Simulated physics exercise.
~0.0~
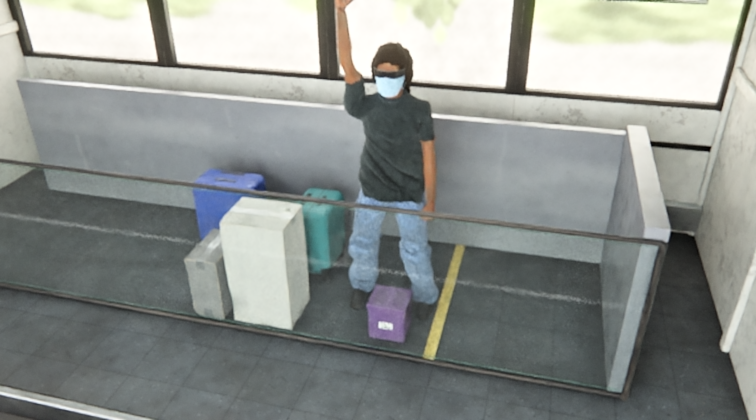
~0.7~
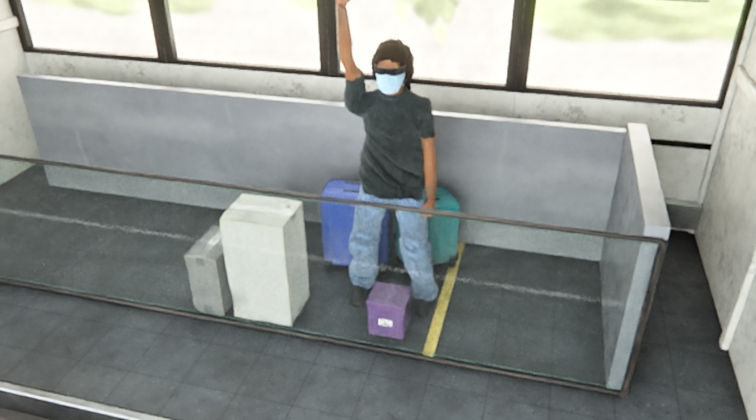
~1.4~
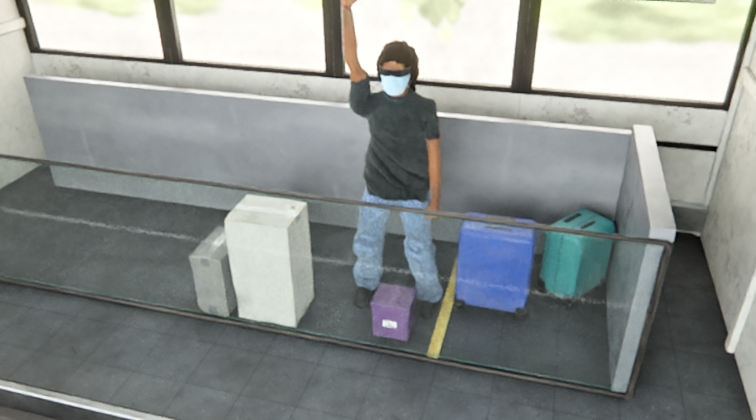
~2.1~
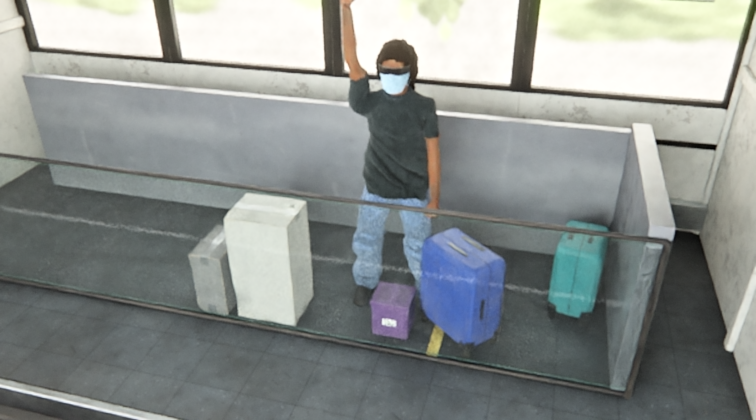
To begin with, a masked traveller in dark glasses stands with one arm raised in a tram bay, with a blue case and a smaller teal case to the left, near a white bag, a grey carton and a purple tub. The two cases move right, passing behind the traveller's legs. They carry on across the yellow line towards the right-hand wall, blue behind teal. The blue case then comes back left and nearer the glass, while the teal one shifts slightly nearer. Finally, both stand upright beyond the line, the other luggage still left of it.
